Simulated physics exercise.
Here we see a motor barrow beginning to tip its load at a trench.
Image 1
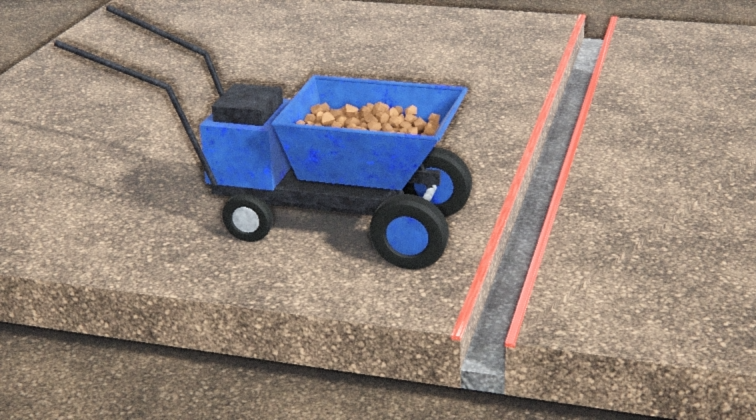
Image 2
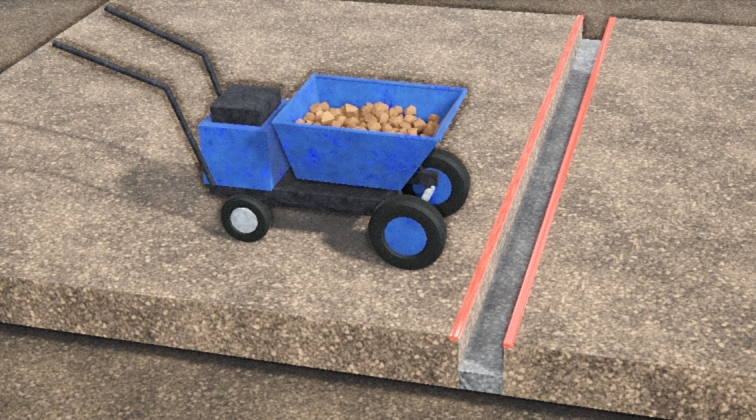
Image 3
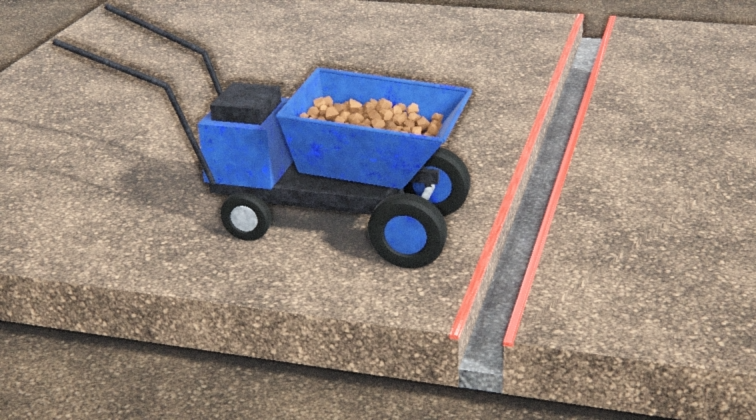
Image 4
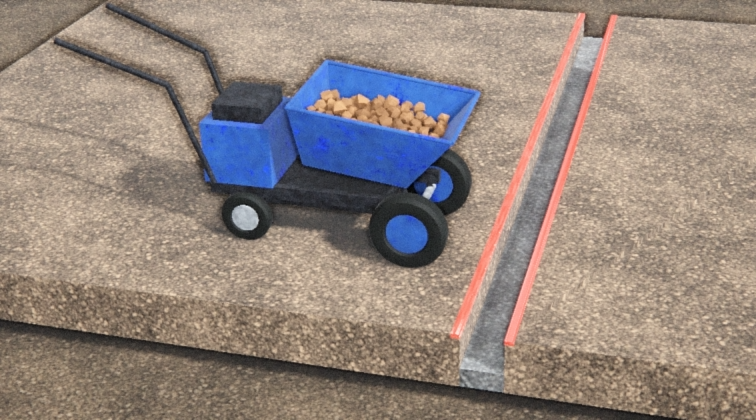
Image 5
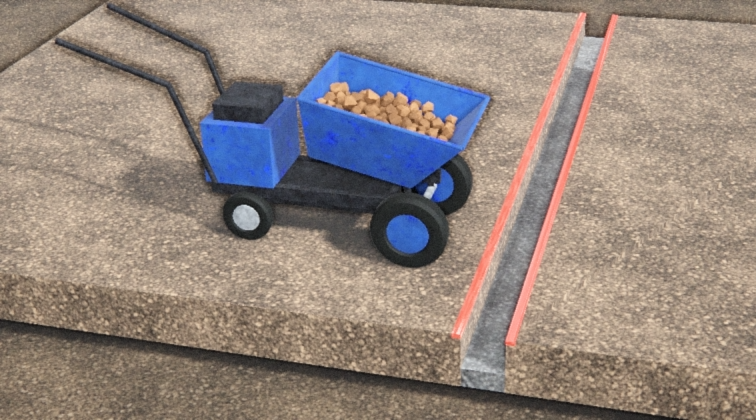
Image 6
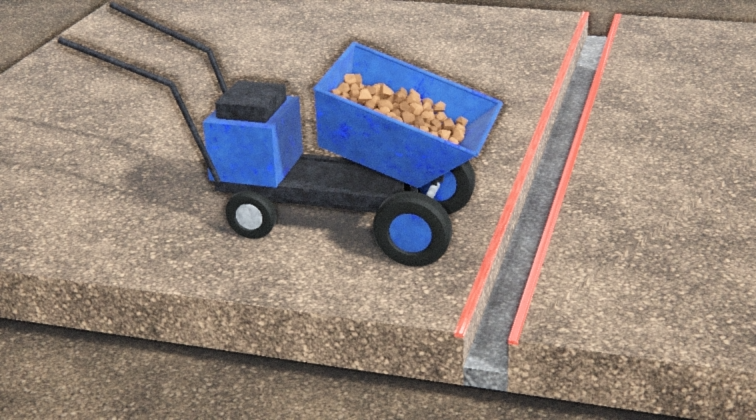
A blue motor barrow standing beside a red-edged trench, its skip of brown clods slowly tilting up and forward to the right.
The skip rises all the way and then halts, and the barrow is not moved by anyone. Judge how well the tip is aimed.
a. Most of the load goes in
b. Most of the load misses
The answer is b.
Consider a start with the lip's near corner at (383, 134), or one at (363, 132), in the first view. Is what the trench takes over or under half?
Well, parked at the first spot it'd be past the halfway mark, and at the second it'd be past the halfway mark.
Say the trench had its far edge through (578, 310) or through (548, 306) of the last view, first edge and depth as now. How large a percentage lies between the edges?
Roughly 90 % first, 50 % second.
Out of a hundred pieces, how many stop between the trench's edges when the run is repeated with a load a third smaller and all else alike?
Close to 20 per cent.
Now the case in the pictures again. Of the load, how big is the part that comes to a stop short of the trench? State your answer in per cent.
It works out to roughly 0 percent.
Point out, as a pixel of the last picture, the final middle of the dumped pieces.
Close to (580, 249) in the last view.
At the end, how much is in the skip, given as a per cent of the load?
Roughly 5 per cent of the load.
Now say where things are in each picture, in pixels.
Lip of the skip (438, 139), level; top of the load (372, 121), clay clods; first edge of the trench (470, 299); far edge (522, 306), the trench under half as wide as the skip, and about as deep as wide, in the first frame.
Lip of the skip (438, 140), level; top of the load (352, 123), in the second frame.
Lip of the skip (443, 141), tipped barely; top of the load (356, 119), in the third frame.
Lip of the skip (452, 144), tipped a little; top of the load (352, 112), in the fourth frame.
Lip of the skip (462, 149), tipped a little; top of the load (361, 107), in the fifth frame.
Lip of the skip (475, 155), tipped clearly; top of the load (364, 102); first edge of the trench (473, 297); far edge (525, 303), in the sixth frame.
Just after the last frame, skip tipped steeply; every one in the skip.
A moment on, skip tipped right over; the larger part in the skip; just a few in or heaped over the trench; about a tenth beyond it; just a few falling.
Further on, skip tipped right over; roughly a third in the skip; just a few in or heaped over the trench; roughly two thirds beyond it.
When it is over, skip tipped right over; about a tenth in the skip; about a tenth in or heaped over the trench; the larger part beyond it.
